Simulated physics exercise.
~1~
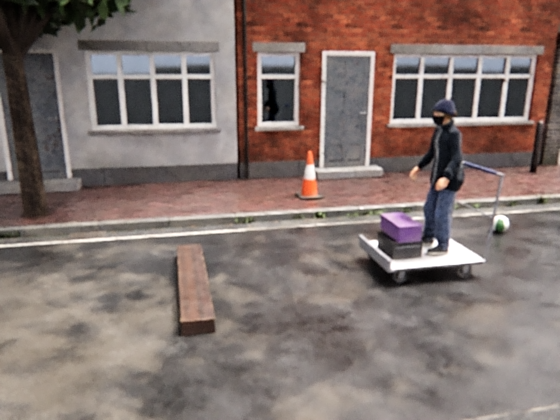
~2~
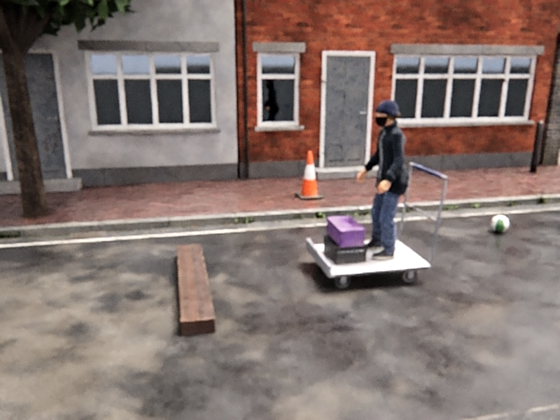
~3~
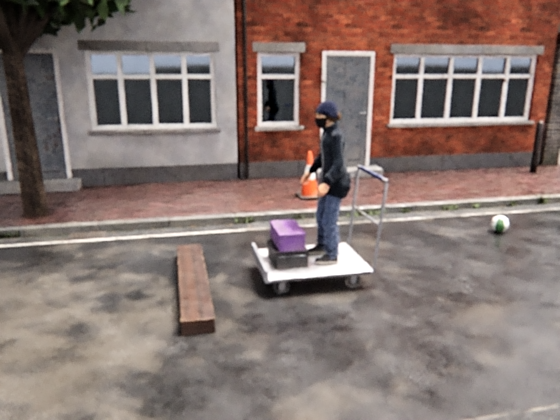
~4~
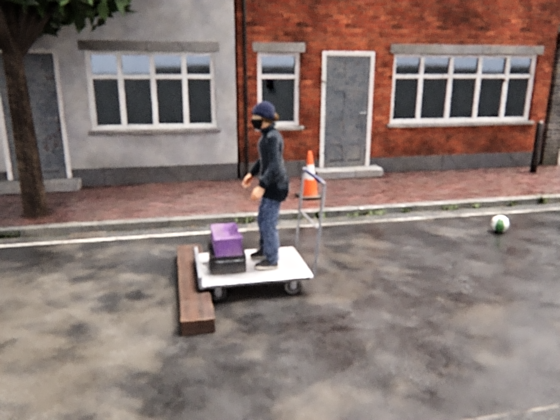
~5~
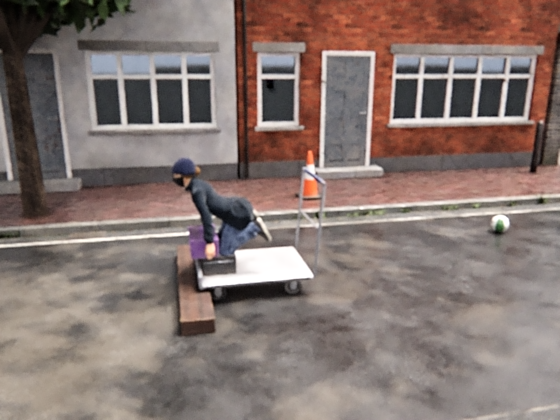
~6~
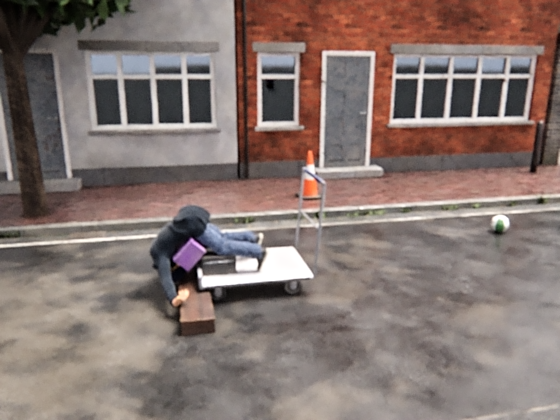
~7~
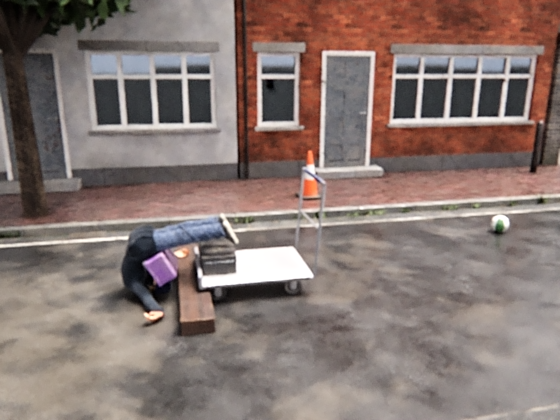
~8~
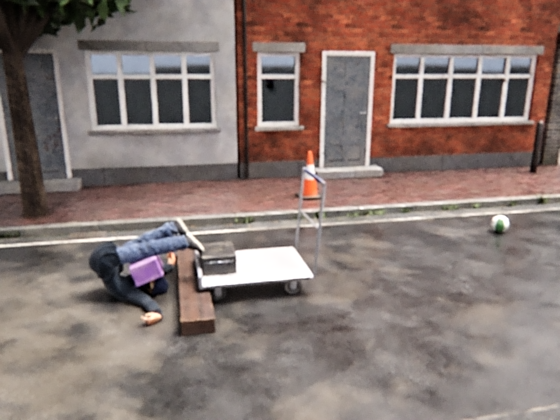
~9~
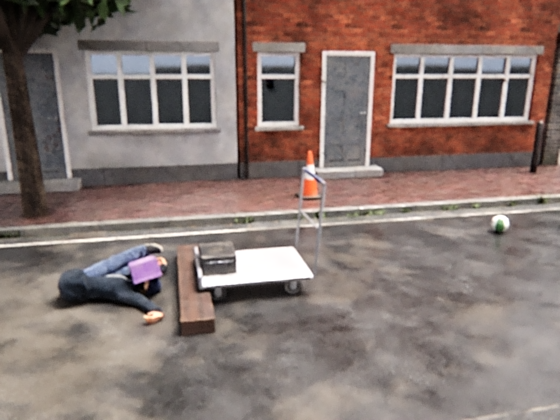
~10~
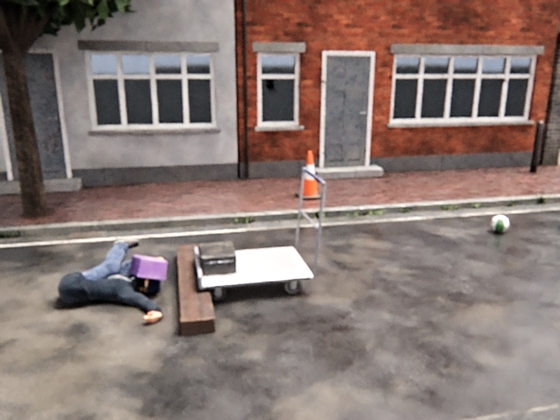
The footage shows a masked person in a dark cap riding a flat trolley leftward with a purple tote and black toolbox until it stops at a low kerb; the person pitches headfirst over it and ends lying beyond with the tote, while the toolbox stays aboard.
